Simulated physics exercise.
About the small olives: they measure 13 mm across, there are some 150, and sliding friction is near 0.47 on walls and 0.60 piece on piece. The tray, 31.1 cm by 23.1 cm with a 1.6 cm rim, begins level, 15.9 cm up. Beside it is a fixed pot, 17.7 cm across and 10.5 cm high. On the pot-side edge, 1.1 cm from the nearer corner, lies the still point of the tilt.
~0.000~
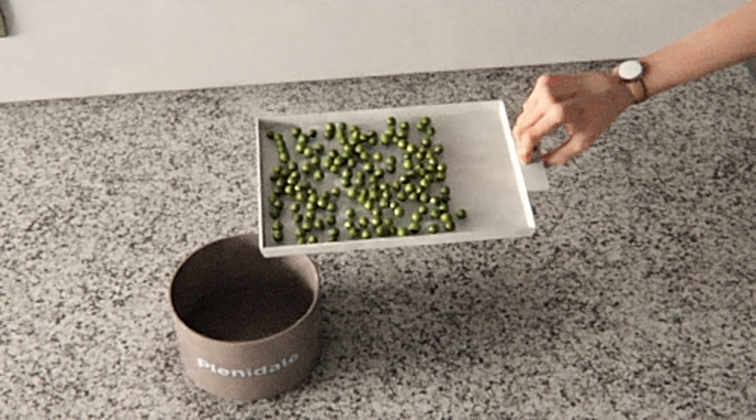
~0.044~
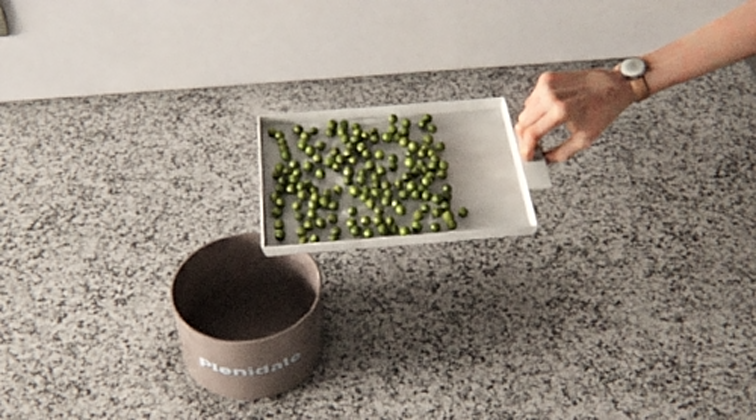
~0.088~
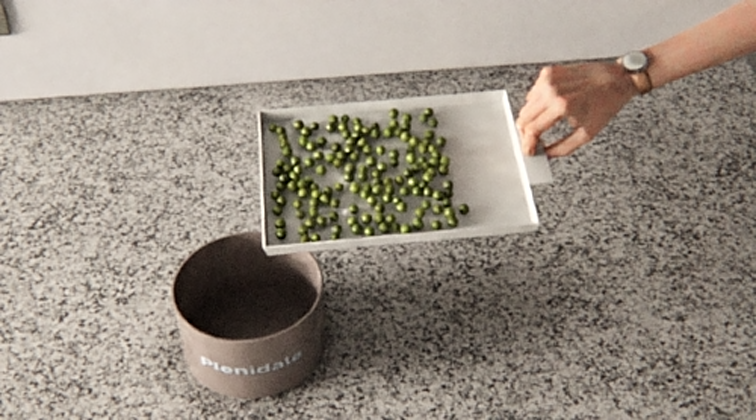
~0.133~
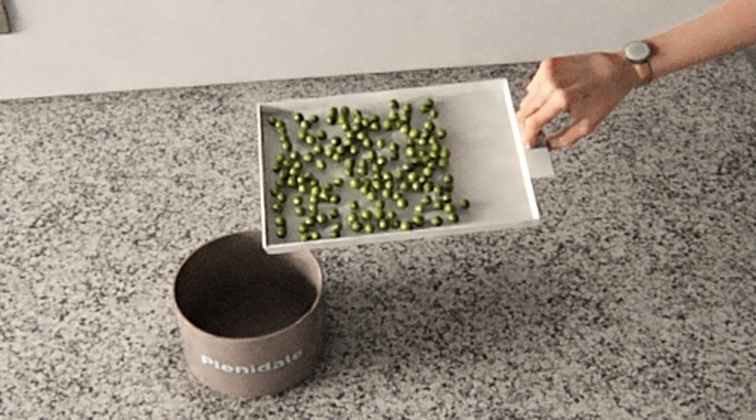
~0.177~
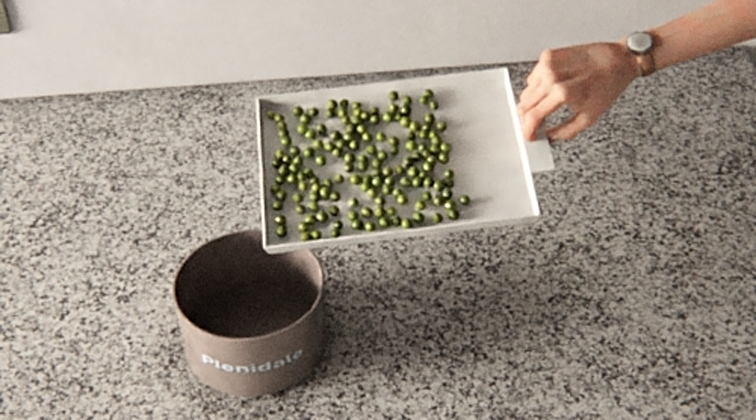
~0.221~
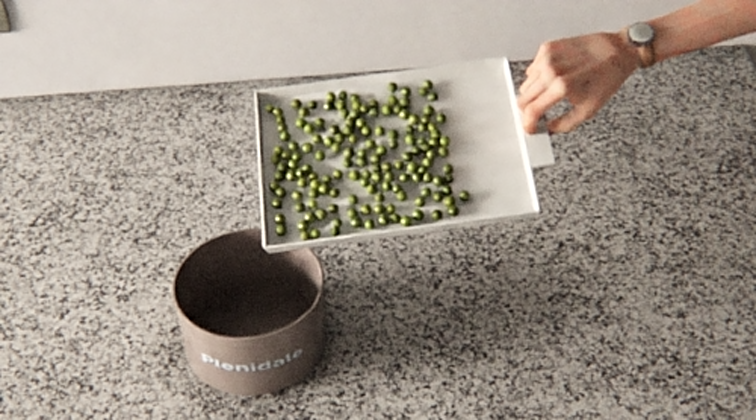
A white tray scattered with small green olives is held above a speckled grey stone countertop, seen from above at an angle, with a pale wall behind. A hand wearing a wristwatch grips the tray's tab at the right, and an open brownish pot lettered "Plenidale" stands below its left end. The hand slowly raises the tray's right side, slightly at first, then faster, while the olives keep their places.
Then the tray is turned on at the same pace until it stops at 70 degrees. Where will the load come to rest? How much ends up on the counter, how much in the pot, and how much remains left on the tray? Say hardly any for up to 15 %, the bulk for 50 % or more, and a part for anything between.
By place: Counter hardly any, pot hardly any, left on the tray the bulk.
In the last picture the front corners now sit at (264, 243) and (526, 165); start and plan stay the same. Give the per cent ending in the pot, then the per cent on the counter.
Pot 5, counter 5.
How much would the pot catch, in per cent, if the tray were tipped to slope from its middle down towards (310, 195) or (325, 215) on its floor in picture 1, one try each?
5 and 5 %.
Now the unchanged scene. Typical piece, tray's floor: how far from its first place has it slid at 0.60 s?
I'd say close to 5 centimetres.
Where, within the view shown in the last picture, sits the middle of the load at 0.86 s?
Roughly (327, 187).
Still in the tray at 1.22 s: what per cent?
Close to 100 in a hundred.
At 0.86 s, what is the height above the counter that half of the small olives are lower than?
About 24 centimetres.
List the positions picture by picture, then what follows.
Tray tilt 0 degrees, front corners at (264, 247) and (532, 226); middle of the pieces at (360, 182); pot at (244, 286), in the first frame.
Tray tilt 1 degrees, front corners at (266, 246) and (534, 224); middle of the pieces at (362, 180), in the second frame.
Tray tilt 2 degrees, front corners at (267, 245) and (536, 221); middle of the pieces at (363, 177), in the third frame.
Tray tilt 5 degrees, front corners at (267, 245) and (536, 216), lowest corner left front; middle of the pieces at (363, 171), in the fourth frame.
Tray tilt 9 degrees, front corners at (267, 245) and (537, 213), lowest corner left front; middle of the pieces at (363, 167), in the fifth frame.
Tray tilt 12 degrees, front corners at (267, 245) and (536, 209), lowest corner left front; middle of the pieces at (362, 162); pot at (248, 281). Its pace works out near 75 degrees a second, in the sixth frame.
Then, at 0.60 s, tilt 40 degrees; the tray holds 100 %, the pot 0 %.
After 0.86 s, tilt 59 degrees; the tray holds 100 %, the pot 0 %.
After 1.22 s, tilt 70 degrees; the tray holds 100 %, the pot 0 %.
At rest (1.8 s), counter 0 %, pot 0 %, tray 100 %.
